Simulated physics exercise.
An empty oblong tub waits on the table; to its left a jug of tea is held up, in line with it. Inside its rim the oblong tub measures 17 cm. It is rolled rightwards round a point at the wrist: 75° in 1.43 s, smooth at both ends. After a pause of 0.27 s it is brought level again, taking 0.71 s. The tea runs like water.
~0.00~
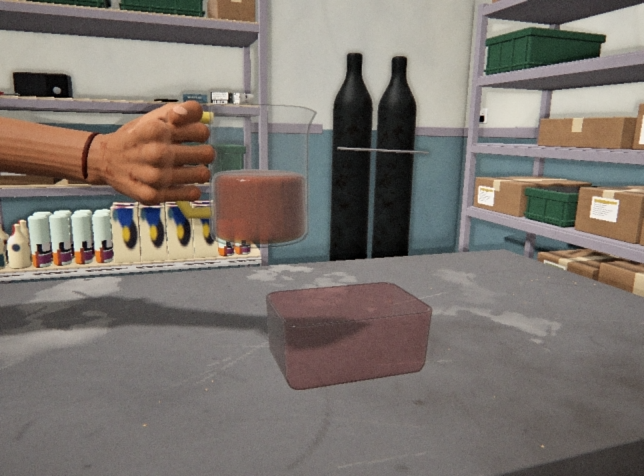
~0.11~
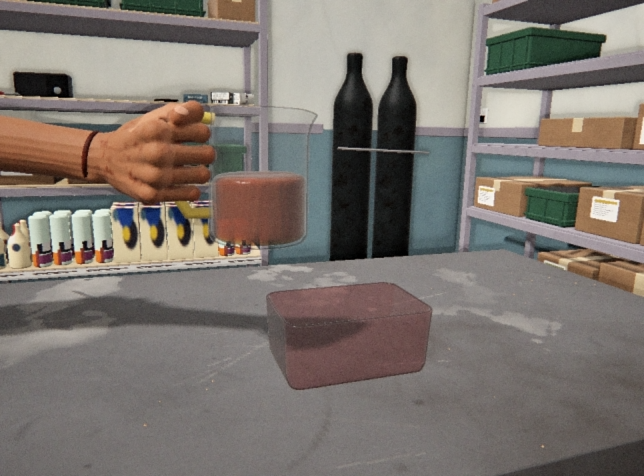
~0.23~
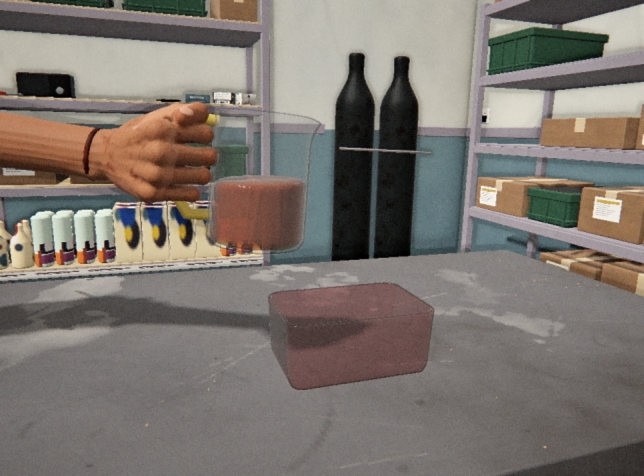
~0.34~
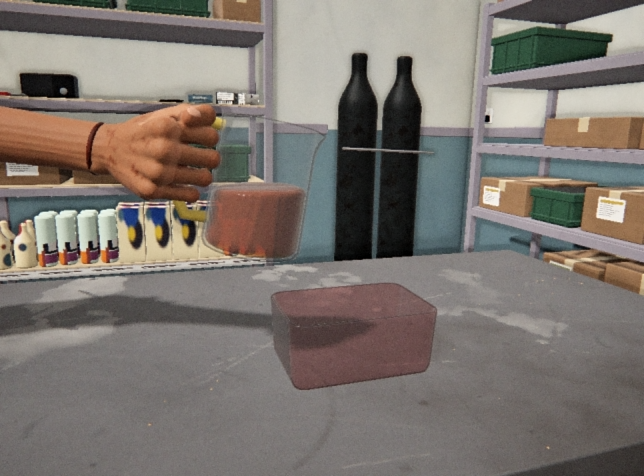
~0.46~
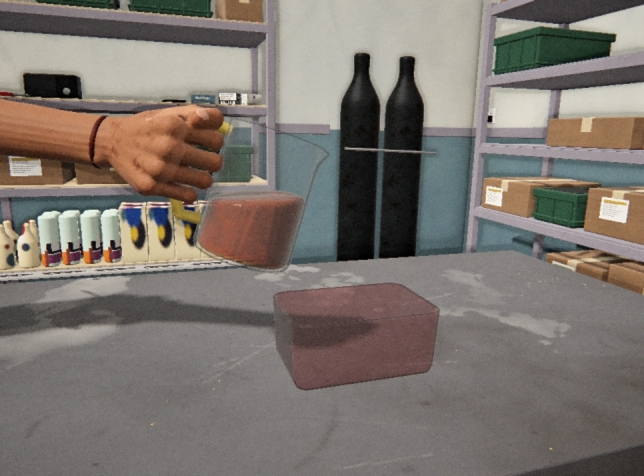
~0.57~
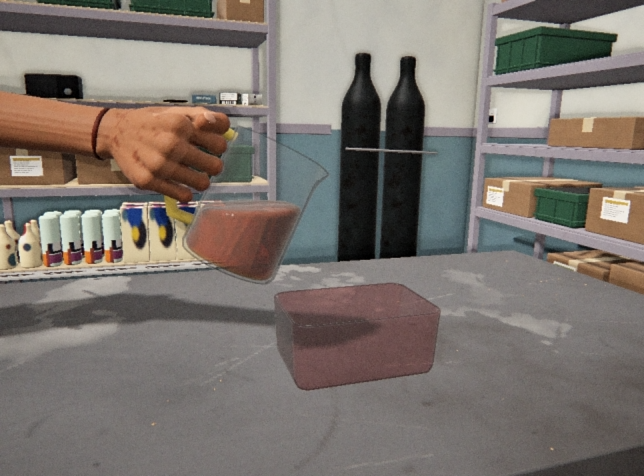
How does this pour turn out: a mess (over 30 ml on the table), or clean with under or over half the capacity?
Expect this: Less than half of what it can hold, clean.
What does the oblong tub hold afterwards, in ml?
Some 240 ml.
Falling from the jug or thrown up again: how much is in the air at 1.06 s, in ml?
About 5 ml.
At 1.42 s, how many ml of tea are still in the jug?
Some 410 ml.
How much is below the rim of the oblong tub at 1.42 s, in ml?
Some 90 ml.
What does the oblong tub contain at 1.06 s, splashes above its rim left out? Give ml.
Close to 0 ml.
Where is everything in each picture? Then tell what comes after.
Tilt 0°; pouring edge (315, 111); surface from (222, 175) to (292, 174); the oblong tub's rim runs from (275, 310) to (412, 297), in the first picture.
Tilt 1°; pouring edge (316, 114); surface from (222, 177) to (292, 175), in the second picture.
Tilt 5°; pouring edge (320, 123); surface from (221, 183) to (293, 180), in the third picture.
Tilt 10°; pouring edge (325, 136); surface from (219, 189) to (293, 187), in the fourth picture.
Tilt 17°; pouring edge (329, 154); surface from (211, 198) to (293, 195), in the fifth picture.
Tilt 26°; pouring edge (329, 174); surface from (200, 214) to (291, 205), in the sixth picture.
By 1.06 s the tilt is 63° and the oblong tub has 0 ml, the jug 525 ml, and 0 ml is on the table.
By 1.42 s the tilt is 75° and the oblong tub has 85 ml, the jug 410 ml, and 0 ml is on the table.
By 1.79 s the tilt is 72° and the oblong tub has 215 ml, the jug 295 ml, and 0 ml is on the table.
By 2.20 s the tilt is 15° and the oblong tub has 240 ml, the jug 285 ml, and 5 ml is on the table.
At rest the oblong tub has 240 ml, the jug 285 ml, and 5 ml is on the table.
